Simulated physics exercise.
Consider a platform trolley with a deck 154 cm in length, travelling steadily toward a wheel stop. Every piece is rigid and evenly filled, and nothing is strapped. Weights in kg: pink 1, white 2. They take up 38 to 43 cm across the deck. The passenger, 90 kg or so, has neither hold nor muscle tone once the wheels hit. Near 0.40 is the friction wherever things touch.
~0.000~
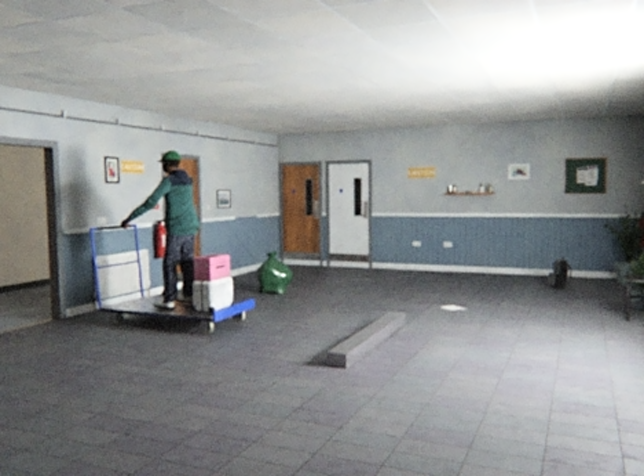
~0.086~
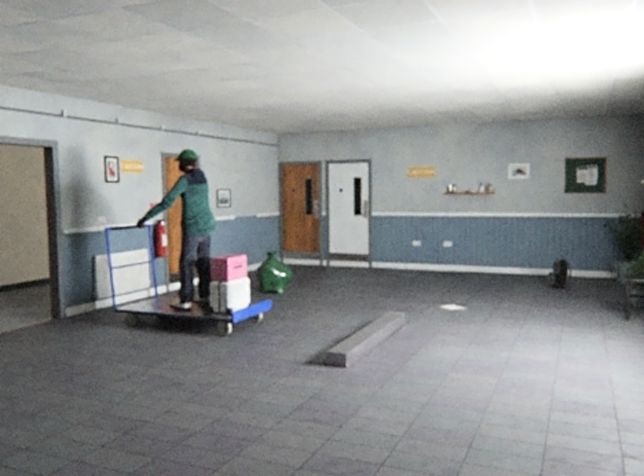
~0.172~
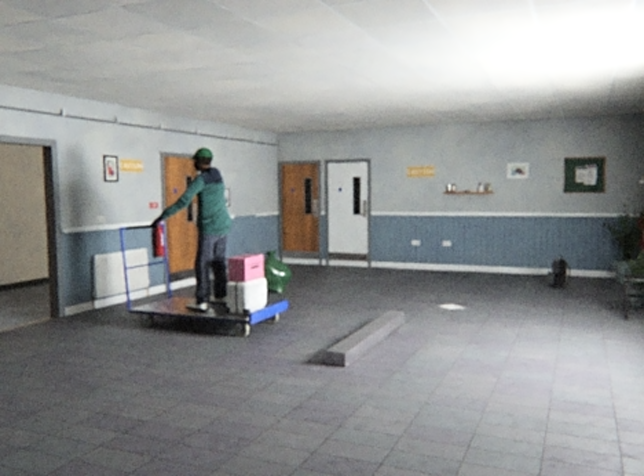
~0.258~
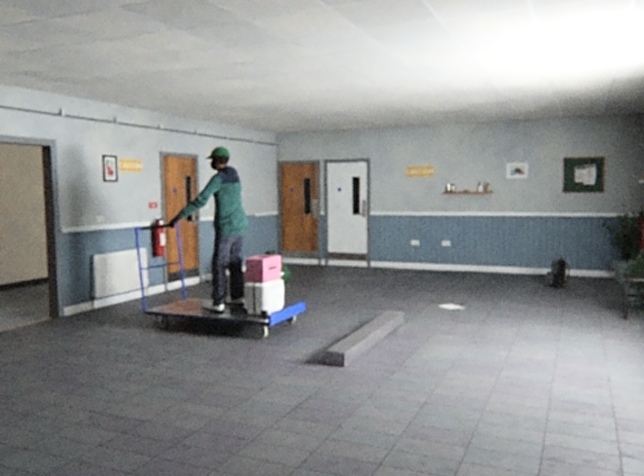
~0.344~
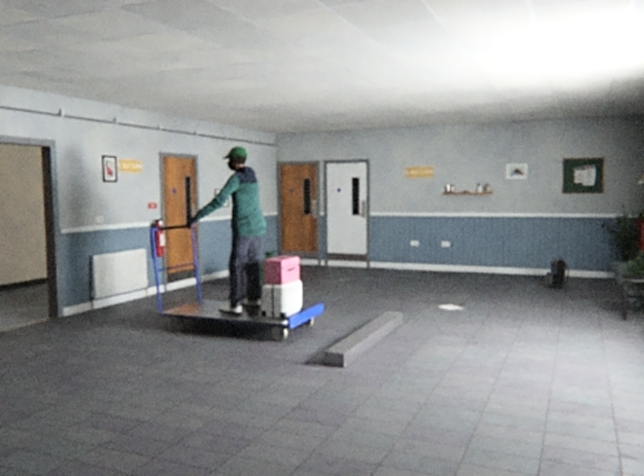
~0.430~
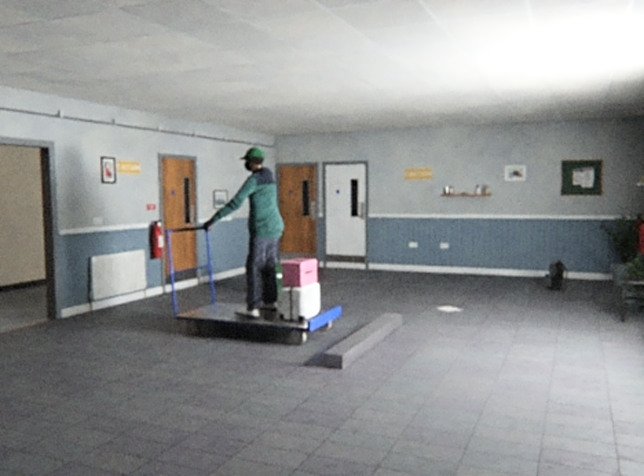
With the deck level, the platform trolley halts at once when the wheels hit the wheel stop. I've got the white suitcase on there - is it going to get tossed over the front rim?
I'd expect it to overrun the edge.
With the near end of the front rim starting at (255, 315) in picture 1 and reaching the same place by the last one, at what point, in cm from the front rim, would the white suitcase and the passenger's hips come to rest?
Then white 30 past, hips 120 past.
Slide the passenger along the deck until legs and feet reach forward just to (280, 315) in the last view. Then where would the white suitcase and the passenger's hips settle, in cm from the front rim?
White 30 past, hips 140 past.
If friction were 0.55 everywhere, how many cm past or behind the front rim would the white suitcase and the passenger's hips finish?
In that case white 20 past, hips 40 past.
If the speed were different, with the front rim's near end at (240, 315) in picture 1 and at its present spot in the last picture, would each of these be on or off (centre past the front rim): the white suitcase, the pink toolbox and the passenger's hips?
White - kept, pink - dropped, hips - dropped.
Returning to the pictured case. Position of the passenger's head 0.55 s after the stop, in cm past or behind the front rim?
Position: Approx. 40 cm past the front rim.
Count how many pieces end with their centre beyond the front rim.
All told, the number is 2.
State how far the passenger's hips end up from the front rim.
About 120 cm past the rim.
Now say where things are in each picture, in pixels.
The first picture shows white suitcase (213, 294), hips (182, 224), rim corner (214, 318); 0 cm covered, 156 to go.
The second picture shows white suitcase (230, 294), hips (198, 224), rim corner (232, 319); 22 cm covered, 133 to go.
The third picture shows white suitcase (247, 295), hips (215, 223), rim corner (250, 320); 45 cm covered, 111 to go.
The fourth picture shows white suitcase (264, 296), hips (231, 223), rim corner (269, 322); 67 cm covered, 89 to go.
The fifth picture shows white suitcase (282, 298), hips (249, 224), rim corner (289, 324); 89 cm covered, 67 to go.
The sixth picture shows white suitcase (300, 301), hips (266, 226), rim corner (308, 328); 111 cm covered, 44 to go. Speed about 2.6 m/s.
After 0.60 s the deck stops.
After 0.85 s the white suitcase is 10 cm behind the rim, tilted 35°, near (358, 301) in the last picture's view.
After 1.15 s the white suitcase is 8 cm past the rim, tilted 120°, near (376, 306) in the last picture's view.
After 1.60 s the white suitcase is 32 cm past the rim, tilted 175°, near (399, 327) in the last picture's view.
When all is still (3.3 s), past the rim, pink toolbox, white suitcase and the passenger's hips; nothing is left behind it.
